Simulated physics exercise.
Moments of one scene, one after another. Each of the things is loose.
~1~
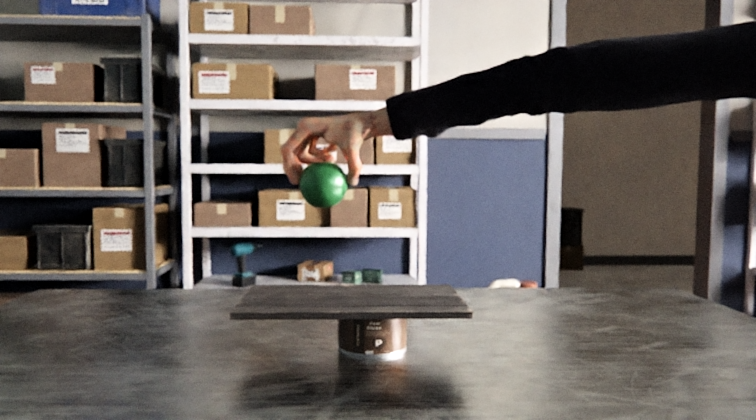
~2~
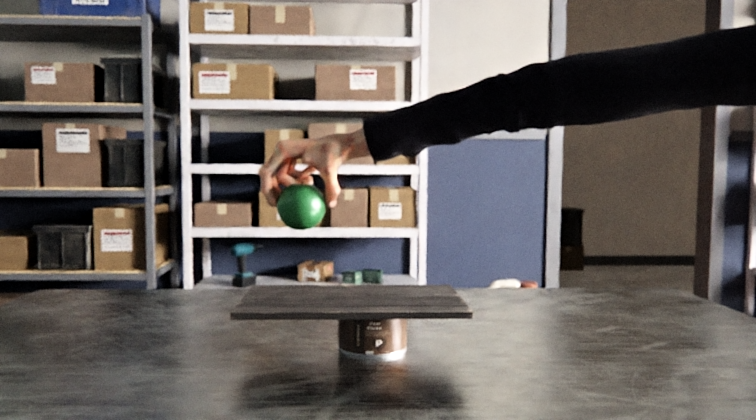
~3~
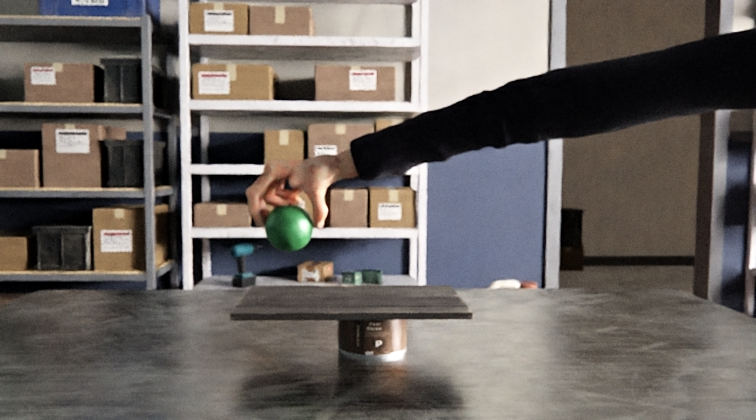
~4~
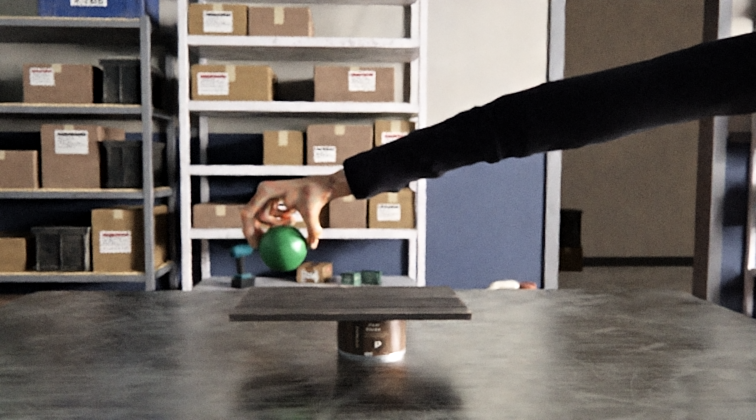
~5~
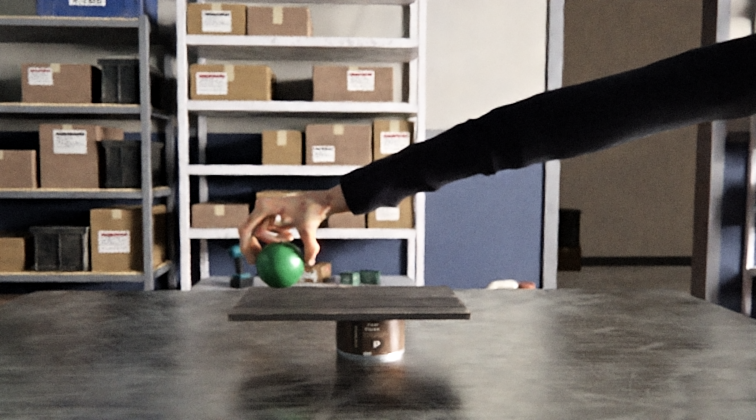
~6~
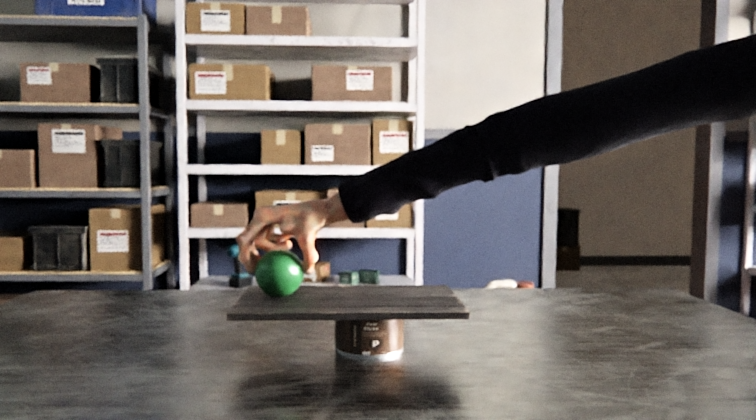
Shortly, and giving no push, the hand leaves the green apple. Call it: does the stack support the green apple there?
No, it does not.
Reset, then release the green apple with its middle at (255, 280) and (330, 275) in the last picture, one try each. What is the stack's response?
First try: Topples; second try: Stands.
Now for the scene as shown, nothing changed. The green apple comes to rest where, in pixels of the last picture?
Look around (163, 325) in the final frame.
Then, 0.40 s on from there, green apple now fallen; black board turned 28° from how it was put.
Then, 0.50 s on from there, black board turned 26° from how it was put.
Then, 0.70 s on from there, black board turned 20° from how it was put.
Then, 0.80 s on from there, black board turned 18° from how it was put.
In the end, fallen, green apple; moved from the start, black board; brown tub unmoved. At the end, from the last picture's camera, green apple near (162, 325). The stack comes apart.
